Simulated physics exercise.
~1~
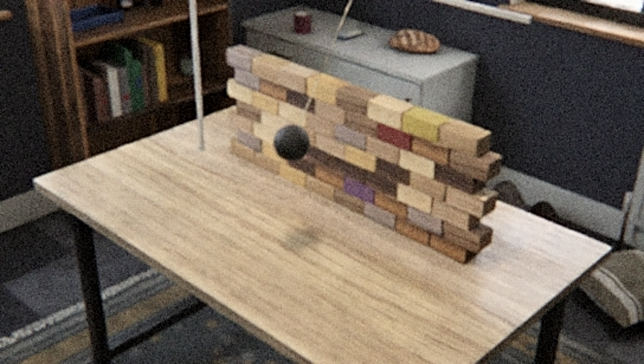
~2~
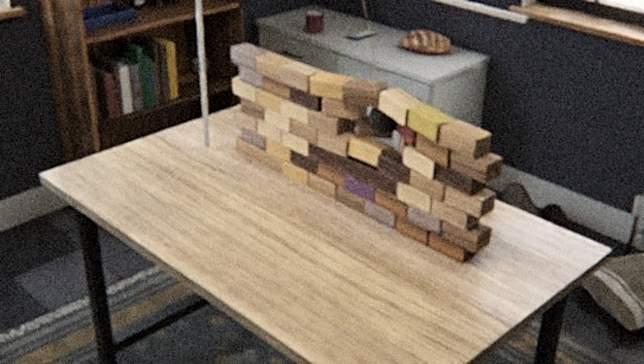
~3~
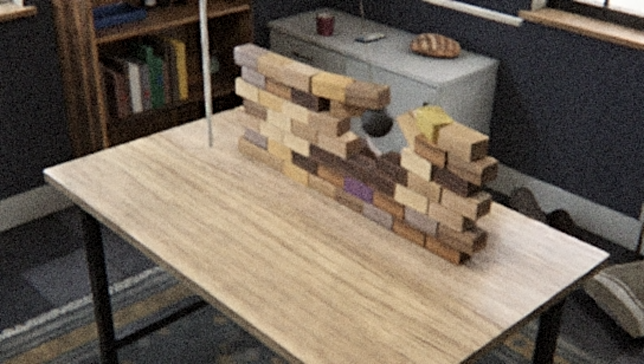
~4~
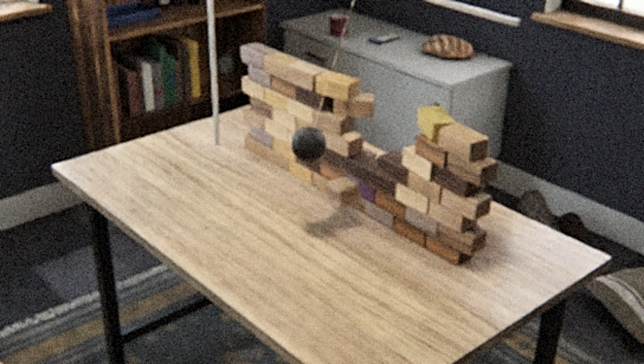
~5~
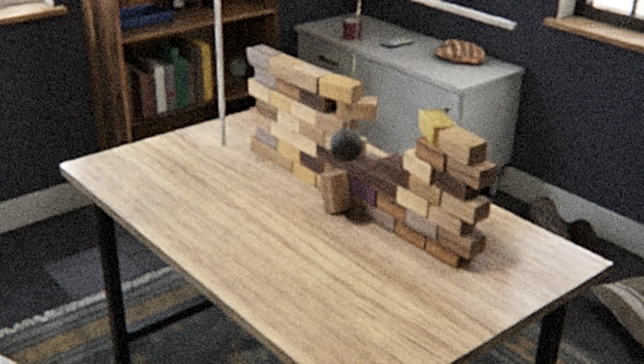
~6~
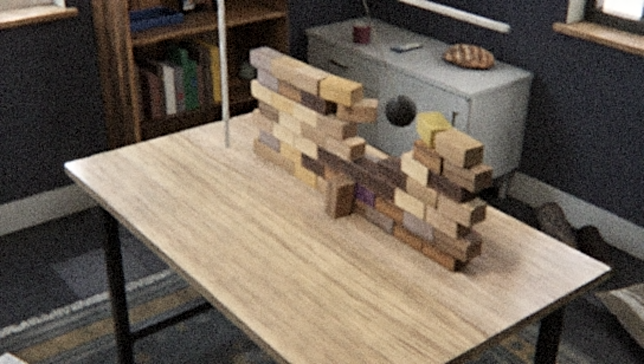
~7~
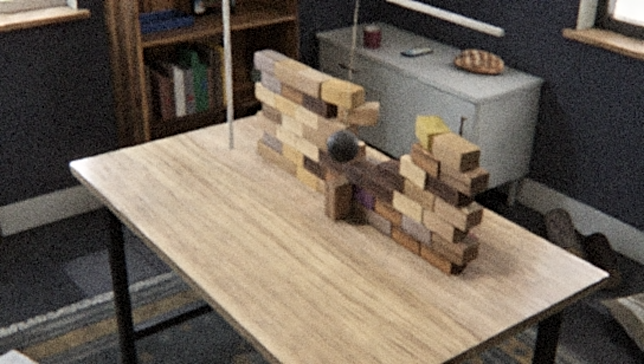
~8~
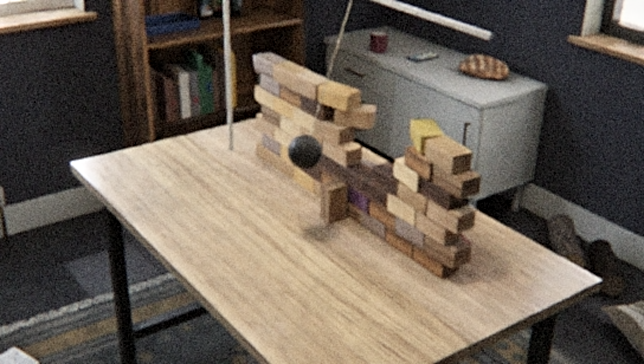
A dark ball on a line swung into a wall of wooden blocks on a table, knocking a gap in its upper middle, then swung back and forth through the opening while the yellow block stayed up on the right-hand part.
